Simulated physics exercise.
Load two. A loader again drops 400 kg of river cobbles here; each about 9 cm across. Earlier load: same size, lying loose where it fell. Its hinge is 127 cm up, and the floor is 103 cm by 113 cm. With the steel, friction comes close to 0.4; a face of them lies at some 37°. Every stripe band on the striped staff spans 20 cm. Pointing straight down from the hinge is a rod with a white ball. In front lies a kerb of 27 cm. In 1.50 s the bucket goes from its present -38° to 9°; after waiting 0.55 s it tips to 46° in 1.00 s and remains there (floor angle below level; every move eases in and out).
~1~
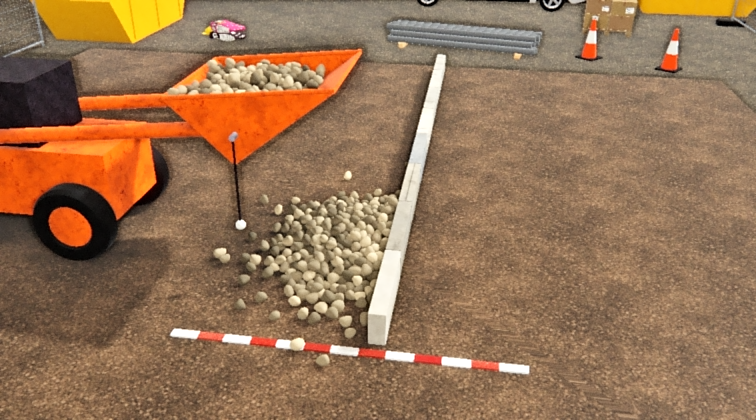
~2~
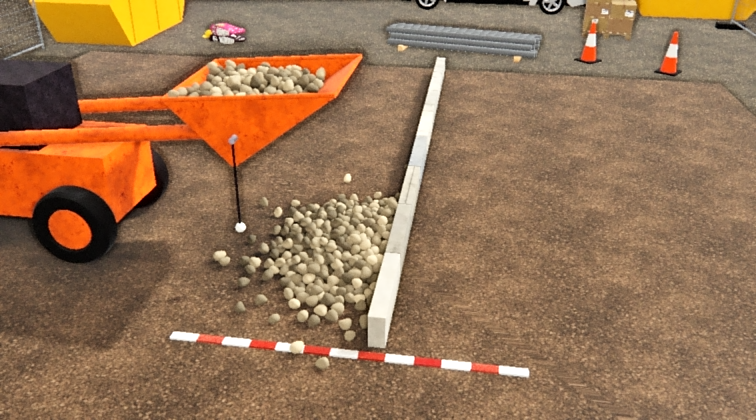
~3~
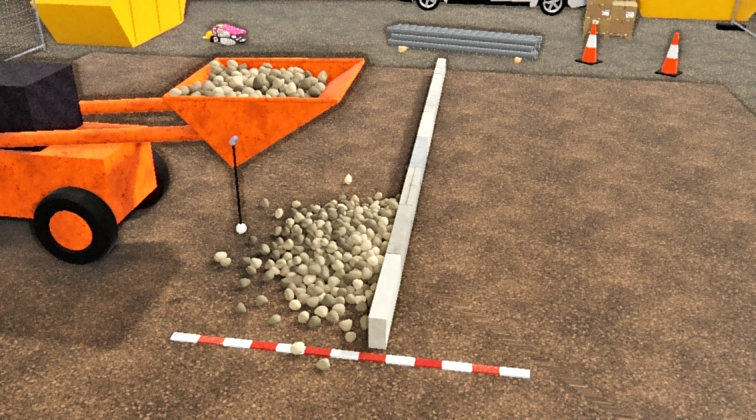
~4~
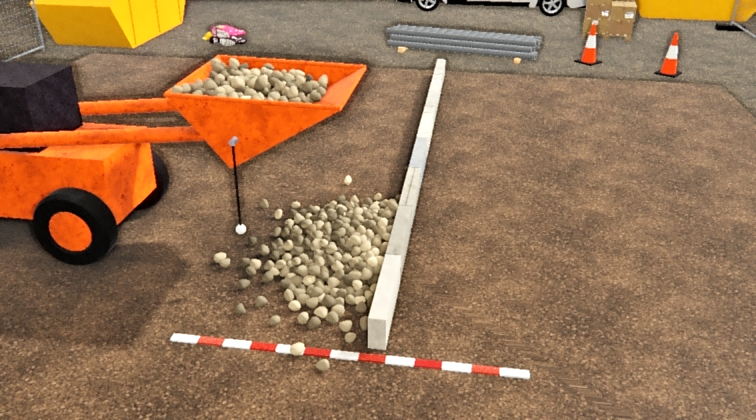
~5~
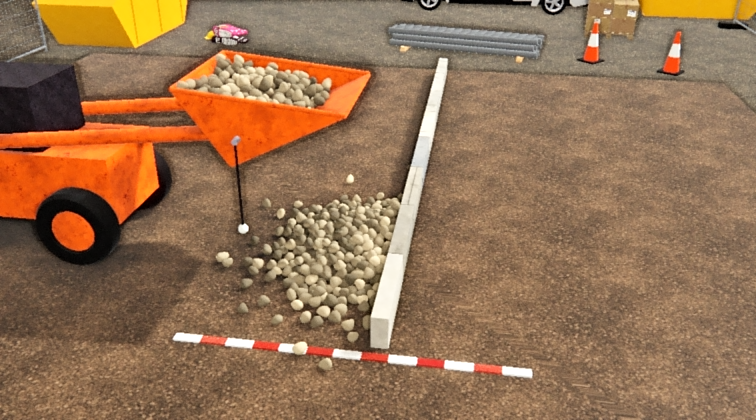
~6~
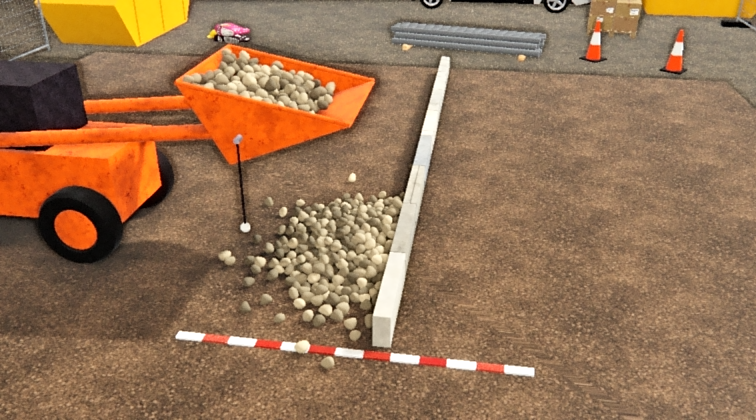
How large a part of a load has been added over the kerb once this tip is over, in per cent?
Around 1 per cent is added.
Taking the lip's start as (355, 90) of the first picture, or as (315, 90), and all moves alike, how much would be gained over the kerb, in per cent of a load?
Roughly 10 and 0 percent, in that order.
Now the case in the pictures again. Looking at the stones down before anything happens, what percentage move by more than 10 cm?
The answer is about 5 per cent.
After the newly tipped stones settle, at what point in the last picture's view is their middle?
Centre at roughly (356, 232).
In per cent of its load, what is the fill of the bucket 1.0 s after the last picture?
Some 100 percent, roughly.
Then, 0.5 s after the last picture the floor is at 1°; in per cent of one load, 100 in the bucket, 100 on this side of the kerb; the foremost stones are at (392, 243).
Then, 1.0 s after the last picture the floor is at 9°; in per cent of one load, 100 in the bucket, 100 on this side of the kerb; the foremost stones are at (392, 243).
Then, 2.9 s after the last picture the floor is at 46°; in per cent of one load, 1 in the bucket, 199 on this side of the kerb, 1 over the kerb; the foremost stones are at (419, 227).
Then, 5.6 s after the last picture the floor is at 46°; in per cent of one load, 0 in the bucket, 199 on this side of the kerb, 1 over the kerb; the foremost stones are at (424, 233). Net gain over the kerb, 1.
